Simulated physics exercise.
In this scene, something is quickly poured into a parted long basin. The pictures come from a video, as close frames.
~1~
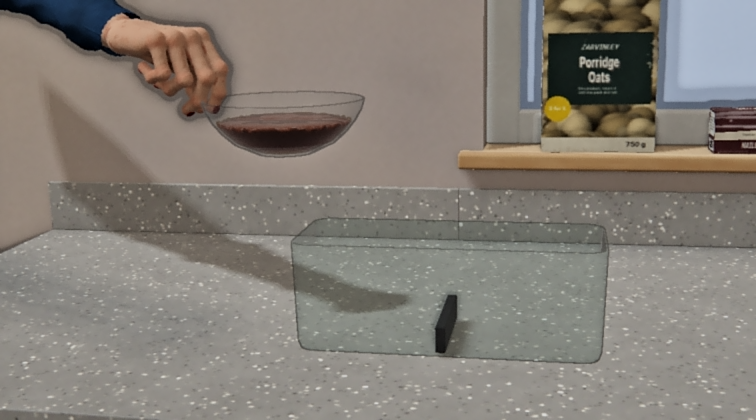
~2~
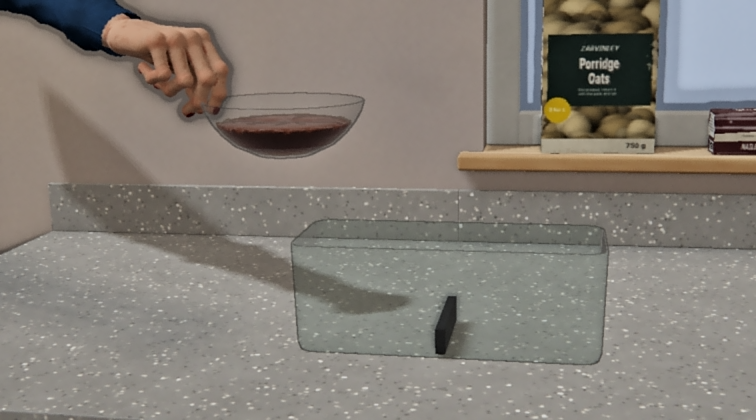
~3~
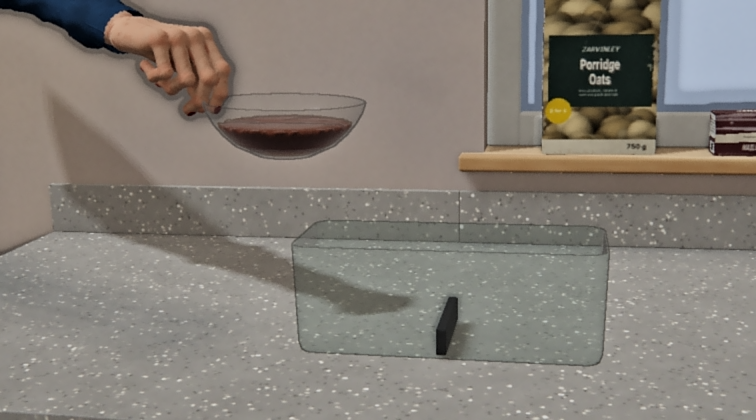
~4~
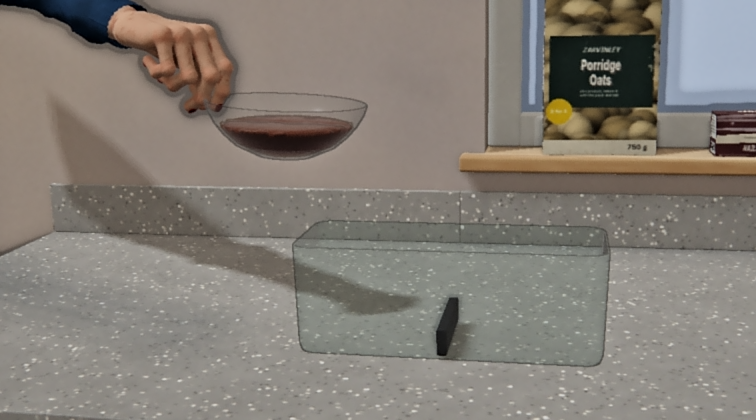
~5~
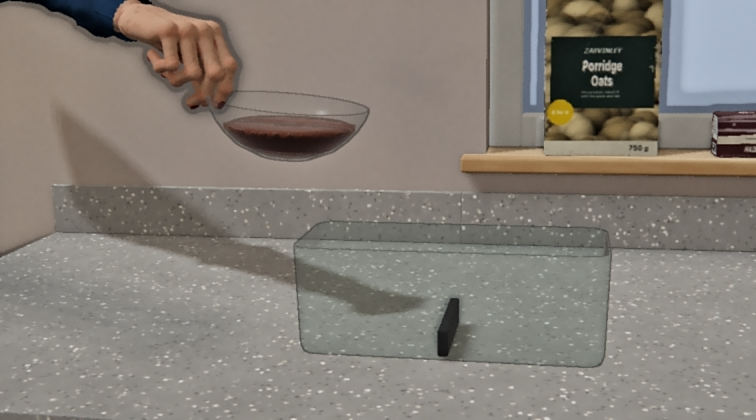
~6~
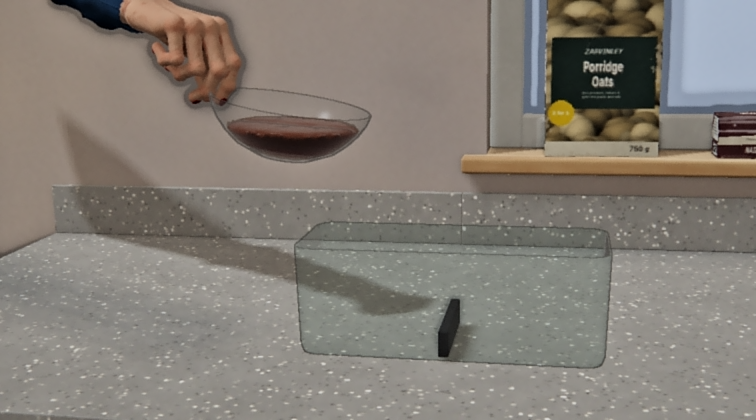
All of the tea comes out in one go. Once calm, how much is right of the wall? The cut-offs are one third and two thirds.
Seems the share right of the wall never gets to a third.
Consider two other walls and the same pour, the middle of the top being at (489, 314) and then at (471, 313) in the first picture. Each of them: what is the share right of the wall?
It works out to around 15 per cent for the first and around 15 per cent for the second.
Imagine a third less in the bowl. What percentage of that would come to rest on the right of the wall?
10 in a hundred.
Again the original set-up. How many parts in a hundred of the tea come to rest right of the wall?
I'd put it at around 10 %.
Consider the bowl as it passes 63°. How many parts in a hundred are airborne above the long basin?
Roughly 35 %.
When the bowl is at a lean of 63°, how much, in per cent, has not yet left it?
Near 35 percent is still in there.
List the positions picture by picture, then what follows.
In the first picture, it leans 0°; its right rim is at (362, 101); the tea meets the walls at (222, 120) and (352, 121); the long basin's rim runs from (303, 232) to (606, 240); the wall's top is at (447, 312).
In the second picture, it leans 0°; its right rim is at (362, 103); the tea meets the walls at (222, 122) and (352, 123).
In the third picture, it leans 2°; its right rim is at (364, 106); the tea meets the walls at (223, 122) and (353, 123).
In the fourth picture, it leans 4°; its right rim is at (365, 109); the tea meets the walls at (225, 121) and (354, 126).
In the fifth picture, it leans 6°; its right rim is at (367, 114); the tea meets the walls at (228, 121) and (357, 128).
In the sixth picture, it leans 10°; its right rim is at (369, 119); the tea meets the walls at (231, 121) and (360, 129).
A moment on, the bowl is tipped part way and 33 per cent is still to pour, 30 is left of the wall and 0 right of it.
Next, the bowl is tipped on its side and 0 per cent is still to pour, 89 is left of the wall and 10 right of it.
Then the bowl is tipped right over and 0 per cent is still to pour, 87 is left of the wall and 12 right of it.
Later the bowl is tipped right over and 0 per cent is still to pour, 87 is left of the wall and 12 right of it.
In the end 87 per cent lies left of the wall, 12 right of it and 1 outside.
